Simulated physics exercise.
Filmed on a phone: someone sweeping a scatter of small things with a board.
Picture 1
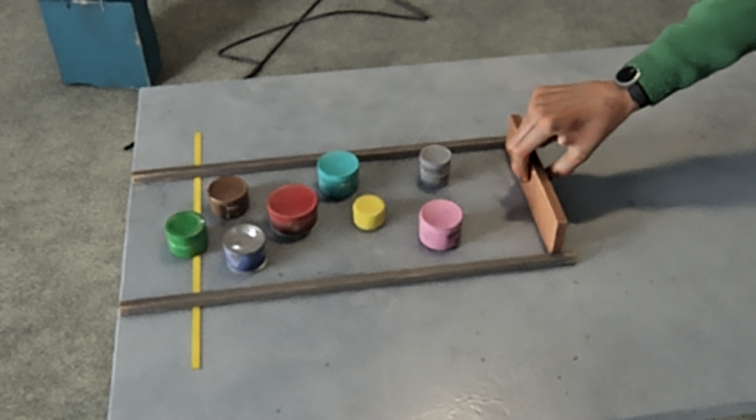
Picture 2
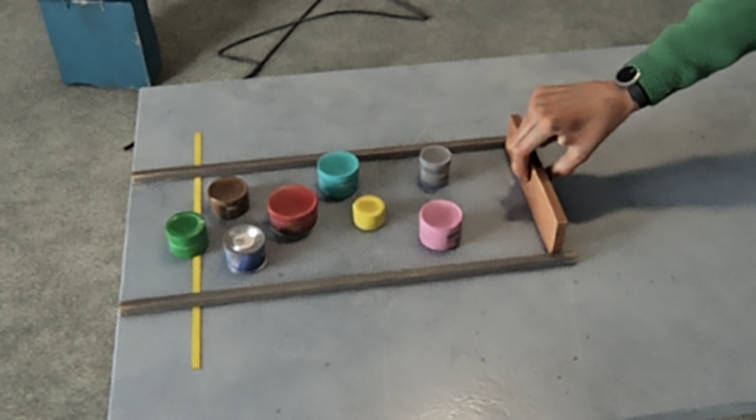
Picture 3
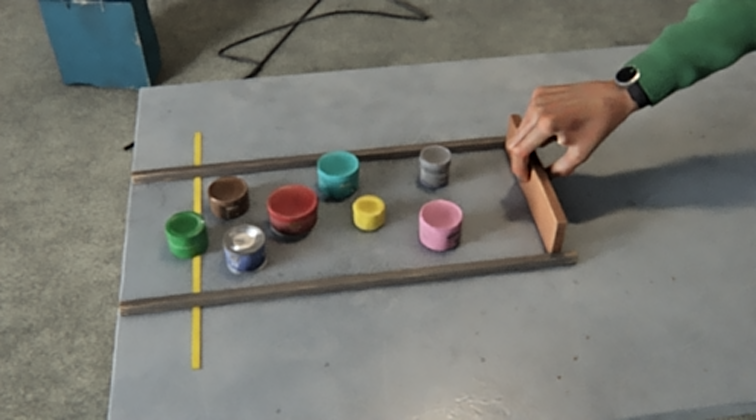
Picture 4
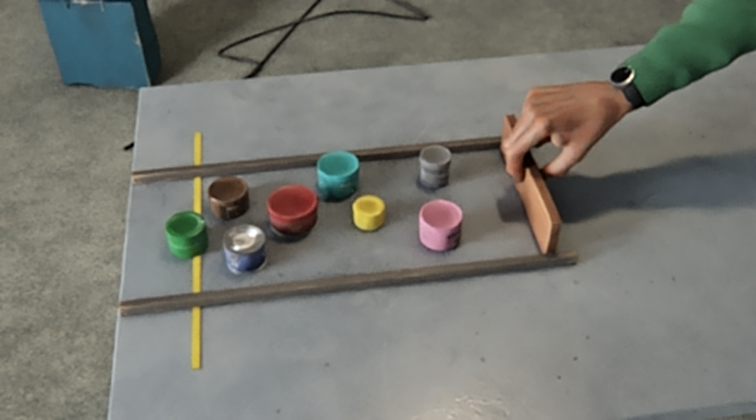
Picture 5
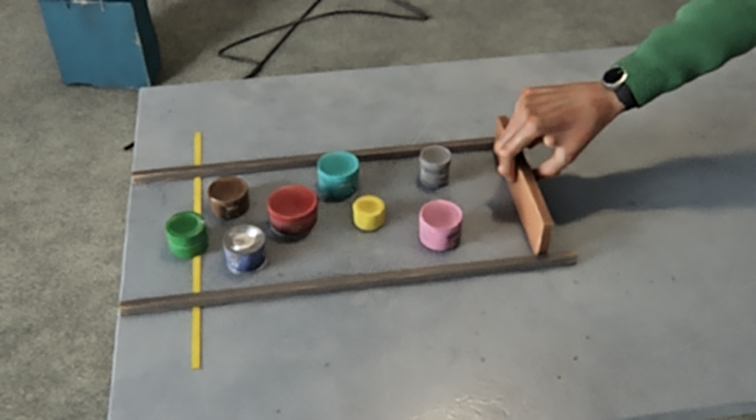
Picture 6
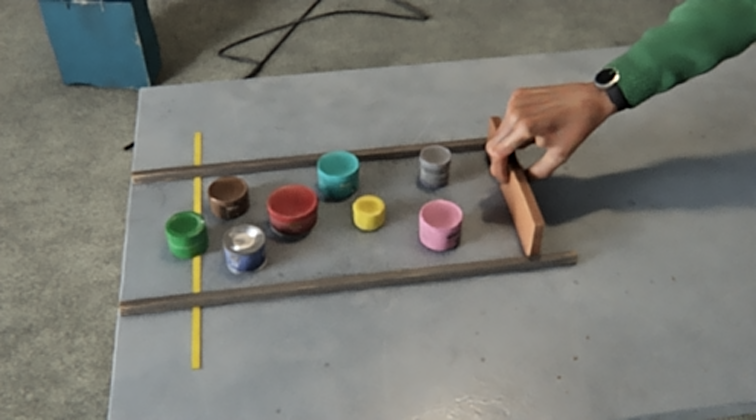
A wooden board, held upright by a hand in a green sleeve, stays nearly still at first, then slides slightly left between two rails on a grey table, while the scattered colourful tubs and lids remain in place.
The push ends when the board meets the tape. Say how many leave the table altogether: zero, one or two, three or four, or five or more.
As it turns out, the number that fall off is one or two.
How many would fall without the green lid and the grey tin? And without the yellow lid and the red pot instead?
Fallen: 0, and 0 in the other try.
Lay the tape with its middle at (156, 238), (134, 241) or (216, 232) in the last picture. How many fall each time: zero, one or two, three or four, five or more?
The falls would be five or more; 5 or more; not one.
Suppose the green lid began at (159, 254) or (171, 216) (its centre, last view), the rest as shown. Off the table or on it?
Place by place, it comes down; goes over.
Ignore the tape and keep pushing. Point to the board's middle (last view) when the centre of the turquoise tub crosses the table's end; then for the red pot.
For the turquoise tub at (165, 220), for the red pot at (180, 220).
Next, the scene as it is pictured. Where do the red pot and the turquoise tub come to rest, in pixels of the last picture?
First (141, 217), then (156, 185).
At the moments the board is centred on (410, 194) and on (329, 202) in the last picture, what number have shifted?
By then 2, and 5.
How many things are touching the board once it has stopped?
In contact: 3.
A little later, none off yet; green lid at rest near (187, 235); brown tub at rest near (229, 198); blue pot at rest near (245, 250).
When it is over, the number that fall off is one or two; down, brown tub.
